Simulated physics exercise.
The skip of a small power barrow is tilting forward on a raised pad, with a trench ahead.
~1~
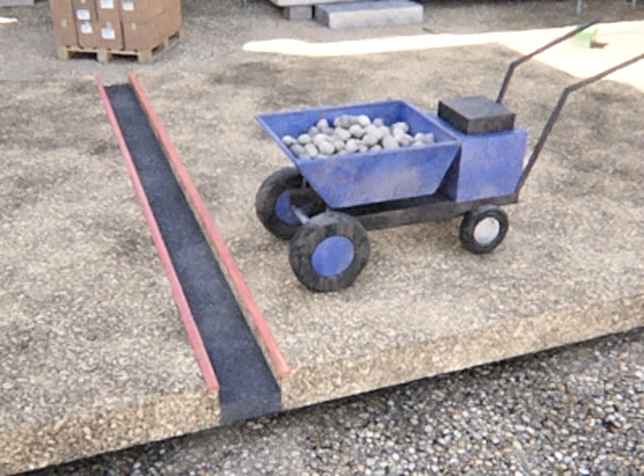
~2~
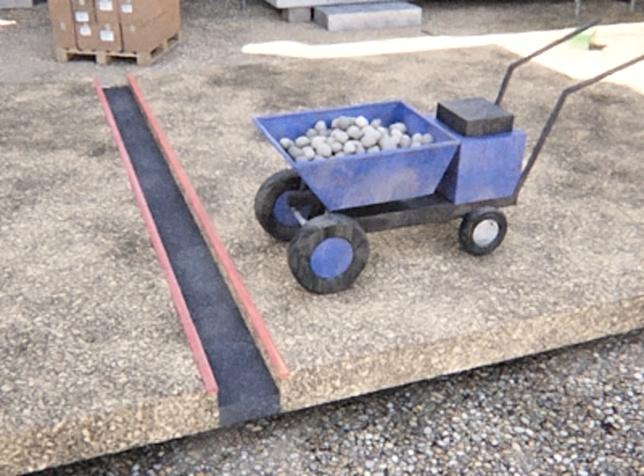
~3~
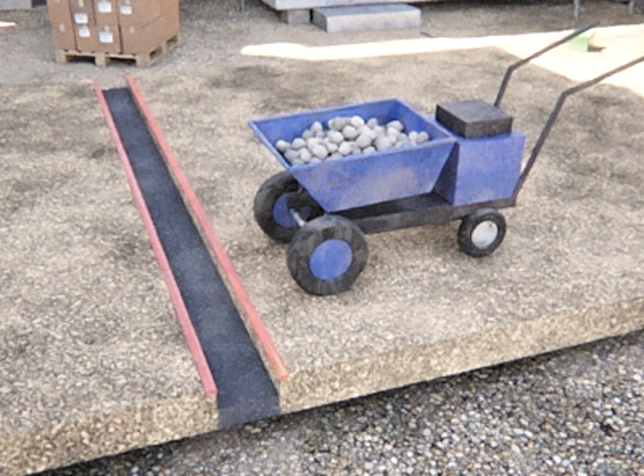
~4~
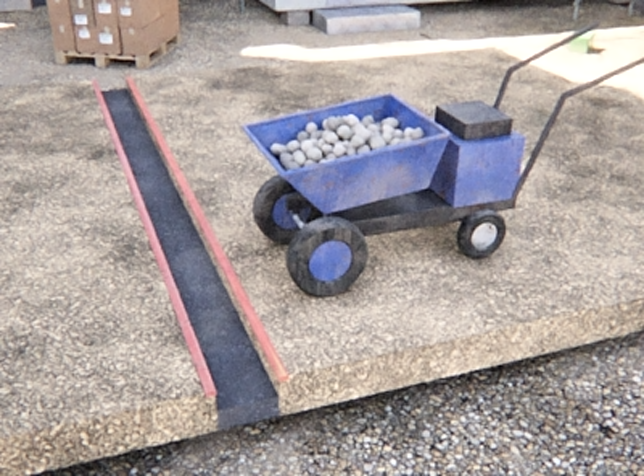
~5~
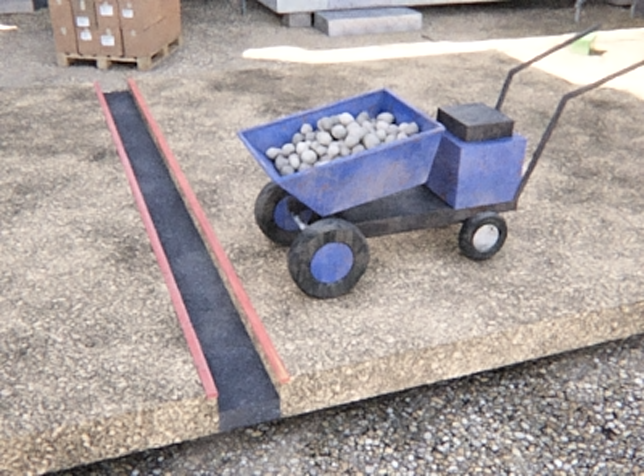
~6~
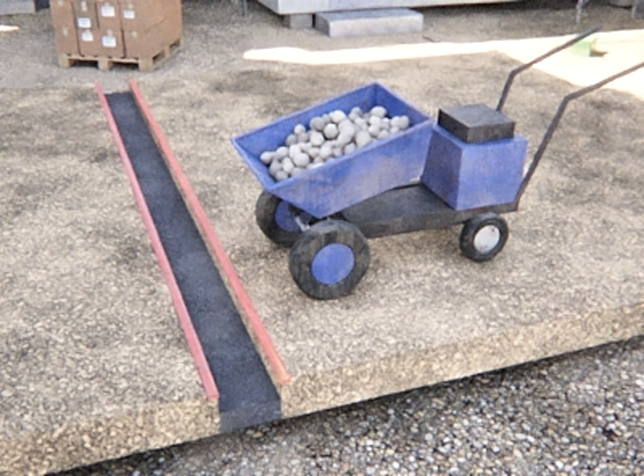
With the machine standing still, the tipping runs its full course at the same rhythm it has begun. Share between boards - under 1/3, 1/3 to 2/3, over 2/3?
1/3 to 2/3.
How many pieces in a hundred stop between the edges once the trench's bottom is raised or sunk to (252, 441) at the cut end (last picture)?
The share comes to around 60 percent.
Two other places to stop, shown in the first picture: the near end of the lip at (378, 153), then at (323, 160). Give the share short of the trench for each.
Roughly 40 and 0 percent respectively.
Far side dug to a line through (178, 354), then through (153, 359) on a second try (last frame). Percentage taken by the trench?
I'd put it near 70 in a hundred, then near 90 in a hundred.
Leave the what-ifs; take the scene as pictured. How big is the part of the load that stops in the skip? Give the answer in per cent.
Around 10 in a hundred.
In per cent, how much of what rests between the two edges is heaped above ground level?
I'd say around 25 percent.
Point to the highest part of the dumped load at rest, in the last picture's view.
Top, approx.: (165, 284).
Just after the last frame, skip tipped steeply; every one in the skip.
A moment on, skip tipped right over; roughly two thirds in the skip; roughly a quarter in or heaped over the trench; roughly a quarter beyond it; just a few falling.
Further on, skip tipped right over; about a tenth in the skip; roughly a third in or heaped over the trench; roughly half beyond it.
When it is over, skip tipped right over; about a tenth in the skip; roughly half in or heaped over the trench; roughly half beyond it.
